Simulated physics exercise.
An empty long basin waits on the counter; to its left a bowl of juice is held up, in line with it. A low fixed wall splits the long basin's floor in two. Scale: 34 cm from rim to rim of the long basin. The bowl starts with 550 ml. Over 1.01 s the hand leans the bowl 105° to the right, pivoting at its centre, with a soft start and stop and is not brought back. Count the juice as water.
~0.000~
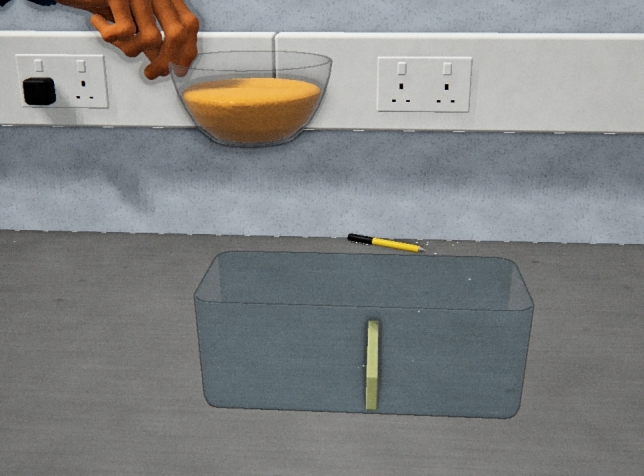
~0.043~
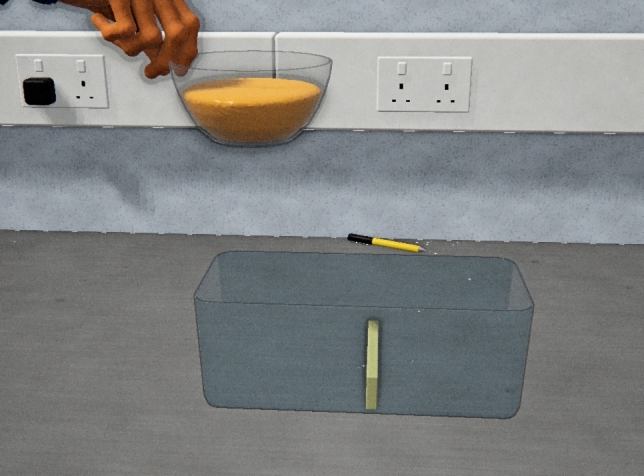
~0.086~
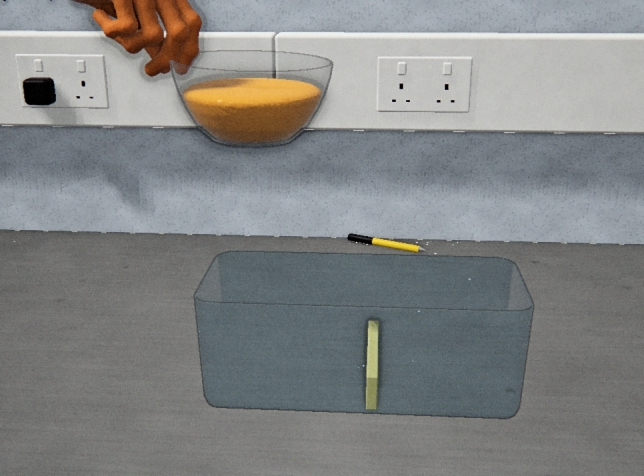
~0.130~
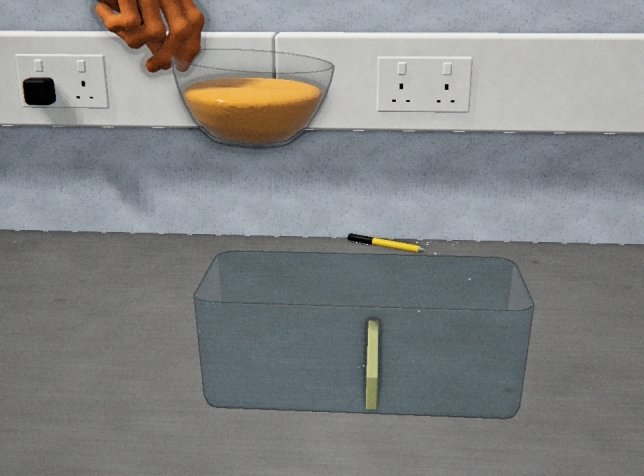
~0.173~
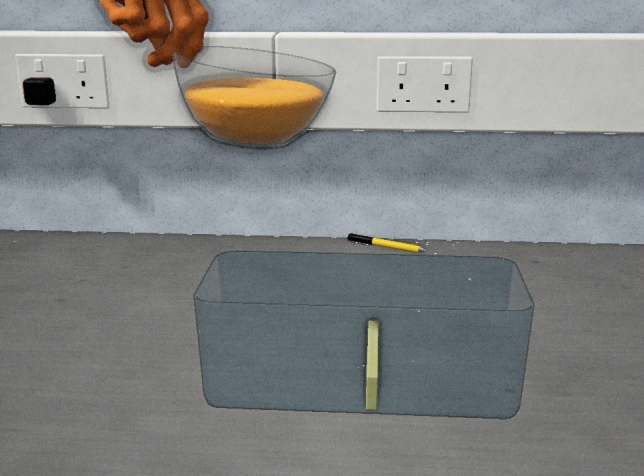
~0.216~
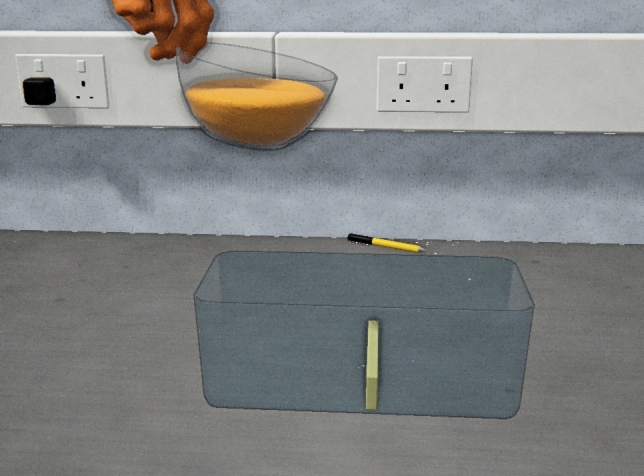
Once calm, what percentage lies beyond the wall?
Roughly 69 per cent is past the wall.
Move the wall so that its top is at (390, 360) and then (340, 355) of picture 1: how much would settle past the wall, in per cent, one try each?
In turn about 50 and 90 per cent.
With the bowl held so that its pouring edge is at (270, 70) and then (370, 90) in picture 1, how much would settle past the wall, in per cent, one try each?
In turn about 5 and 90 per cent.
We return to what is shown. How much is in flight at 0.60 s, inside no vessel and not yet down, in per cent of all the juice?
Some 42 per cent.
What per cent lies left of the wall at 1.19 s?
About 30 per cent.
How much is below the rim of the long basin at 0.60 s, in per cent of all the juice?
About 4 per cent.
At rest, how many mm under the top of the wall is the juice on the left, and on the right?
Some 34 mm on the left and 22 mm on the right.
By 0.60 s the tilt is 68° and 55 per cent is still to pour, 1 is left of the wall and 3 right of it.
By 0.89 s the tilt is 101° and 2 per cent is still to pour, 17 is left of the wall and 66 right of it.
By 1.19 s the tilt is 105° and 0 per cent is still to pour, 30 is left of the wall and 69 right of it.
By 1.51 s the tilt is 105° and 0 per cent is still to pour, 30 is left of the wall and 69 right of it.
At rest 30 per cent lies left of the wall, 69 right of it and 1 outside.
